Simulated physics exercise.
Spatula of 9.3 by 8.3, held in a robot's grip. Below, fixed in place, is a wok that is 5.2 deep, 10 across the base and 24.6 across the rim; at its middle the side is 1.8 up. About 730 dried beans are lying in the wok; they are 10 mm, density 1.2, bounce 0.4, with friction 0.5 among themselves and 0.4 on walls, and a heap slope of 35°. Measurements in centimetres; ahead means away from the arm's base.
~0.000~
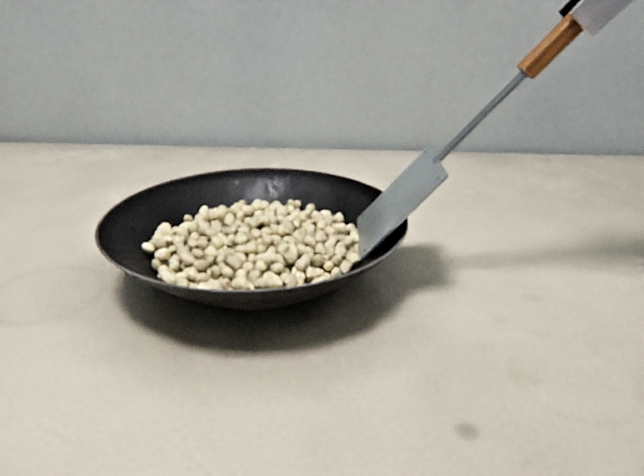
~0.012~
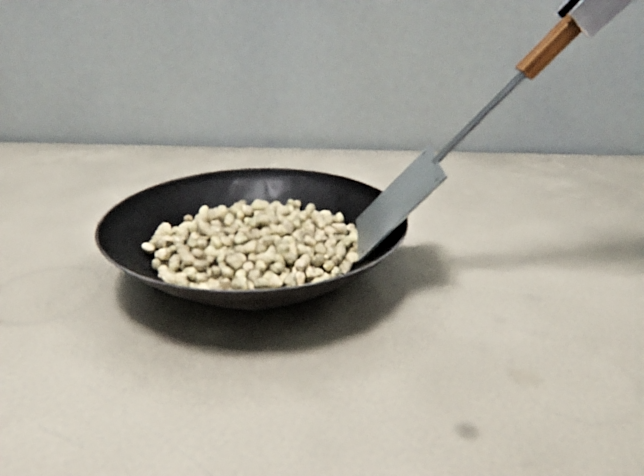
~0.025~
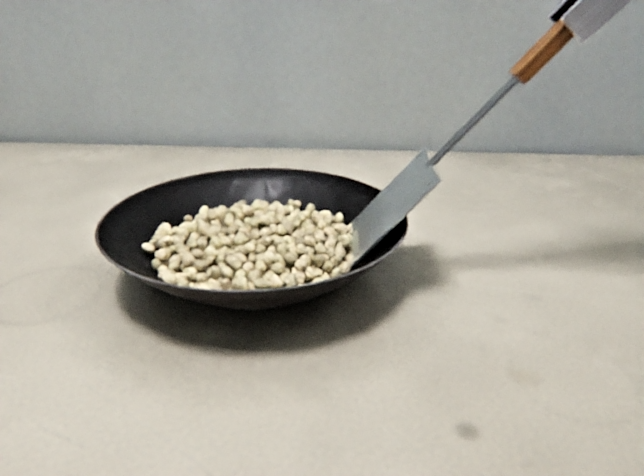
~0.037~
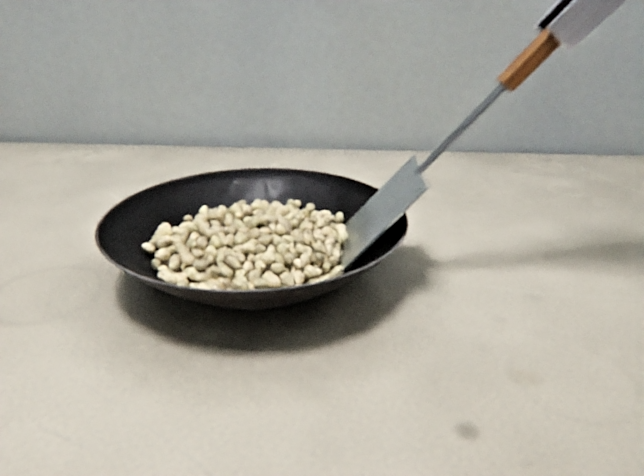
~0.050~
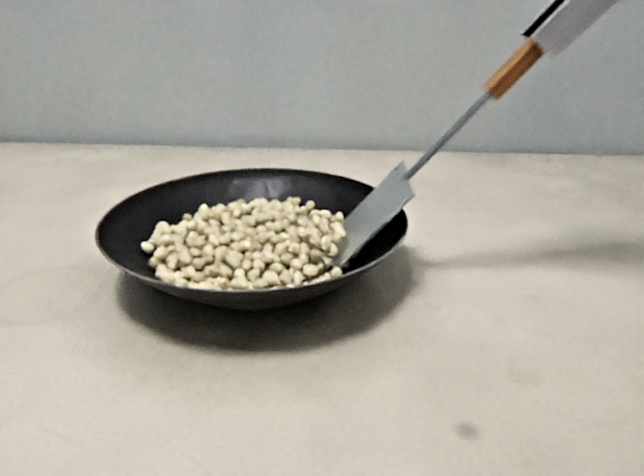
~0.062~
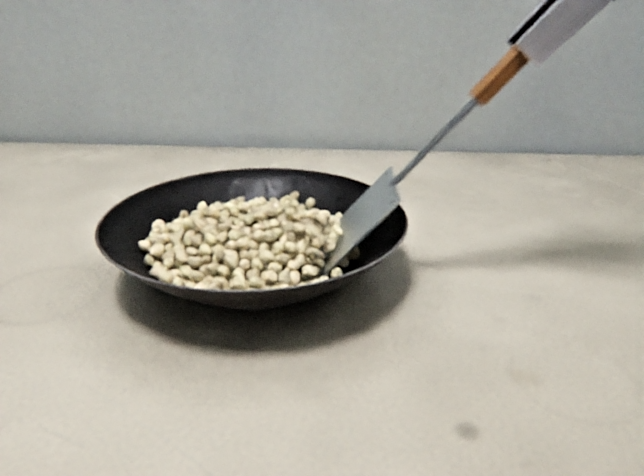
The footage shows a black wok of pale dried beans on a light surface, with a spatula resting at its right side; the spatula then slides left and slightly down into the beans, nudging them into a slightly higher heap.
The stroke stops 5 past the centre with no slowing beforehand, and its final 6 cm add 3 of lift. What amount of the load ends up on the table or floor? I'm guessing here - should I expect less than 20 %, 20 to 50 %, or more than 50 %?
You should expect less than 20 %.
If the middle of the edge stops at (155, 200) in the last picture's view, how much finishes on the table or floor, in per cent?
45 %, roughly.
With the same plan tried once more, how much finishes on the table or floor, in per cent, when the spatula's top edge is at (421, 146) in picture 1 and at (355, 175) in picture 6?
It works out to about 30 %, more or less.
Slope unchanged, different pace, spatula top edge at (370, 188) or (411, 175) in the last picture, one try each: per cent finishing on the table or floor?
That comes to some 35 and some 5 percent, in that order.
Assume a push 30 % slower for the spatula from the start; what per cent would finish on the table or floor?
In that case, close to 5 per cent.
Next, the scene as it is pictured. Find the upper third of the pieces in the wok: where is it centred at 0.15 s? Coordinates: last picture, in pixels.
I'd say close to (182, 222).
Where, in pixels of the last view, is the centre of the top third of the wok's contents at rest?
Centre: Roughly (161, 221).
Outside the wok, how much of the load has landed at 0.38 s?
Roughly 10 percent of it.
By 0.11 s, sloping 50°, highest piece 6 above the table; 733 in the wok.
By 0.15 s, sloping 50°, highest piece 7 above the table; 732 in the wok, 1 on the blade or in flight.
By 0.38 s, sloping 50°, highest piece 7 above the table; 634 in the wok, 77 on the table or floor, 22 on the blade or in flight.
By 1.43 s, sloping 50°, highest piece 7 above the table; 630 in the wok, 103 on the table or floor.
Final count, 630 in the wok, 103 on the table or floor. That is 14 % on the table or floor.
